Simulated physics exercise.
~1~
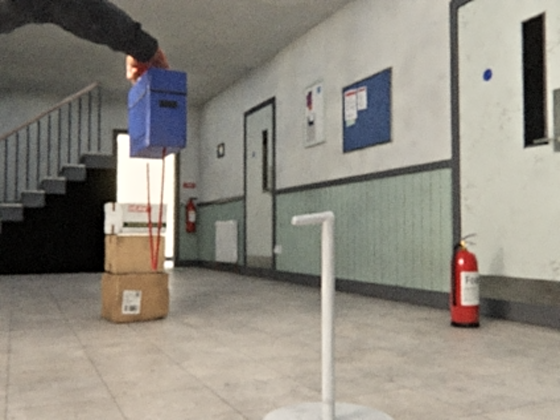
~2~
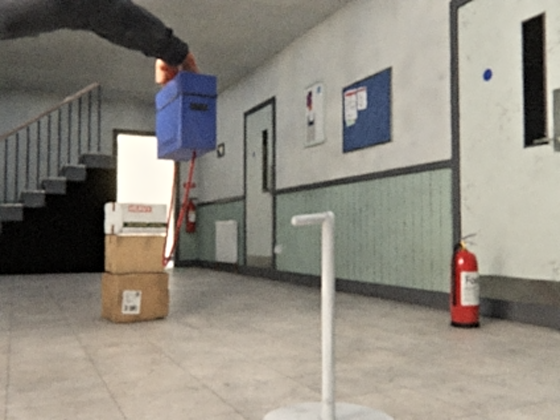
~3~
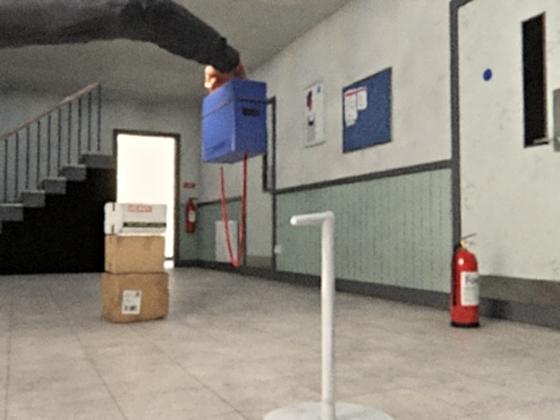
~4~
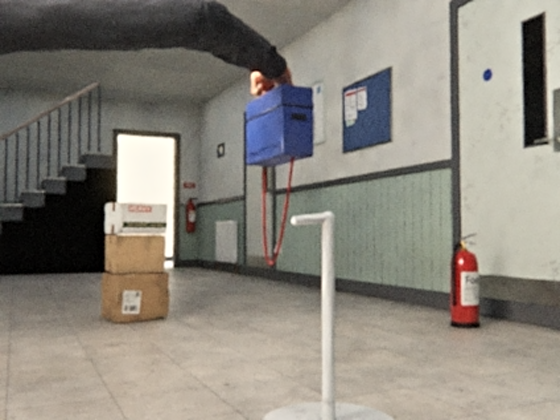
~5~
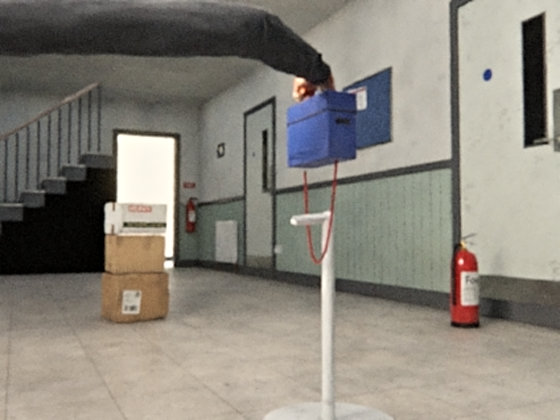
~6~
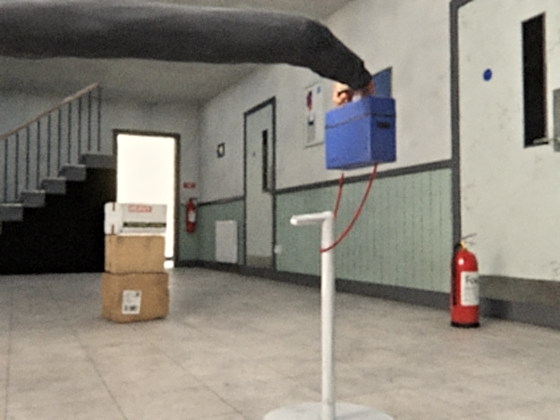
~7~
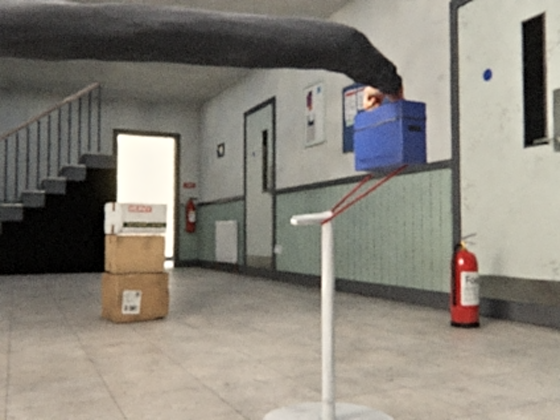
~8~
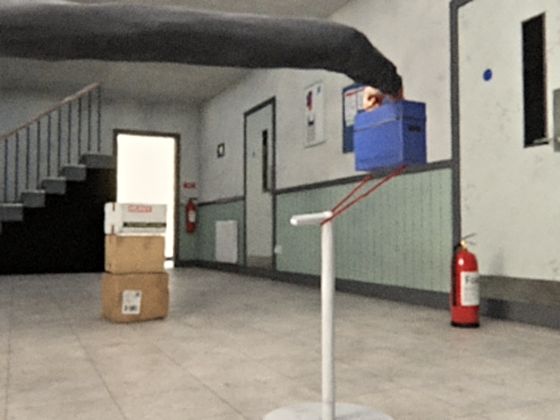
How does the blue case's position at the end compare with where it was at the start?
At the start the blue case was held on the left, above the stacked boxes. By the end it was well to the right and slightly lower, just past the white stand.
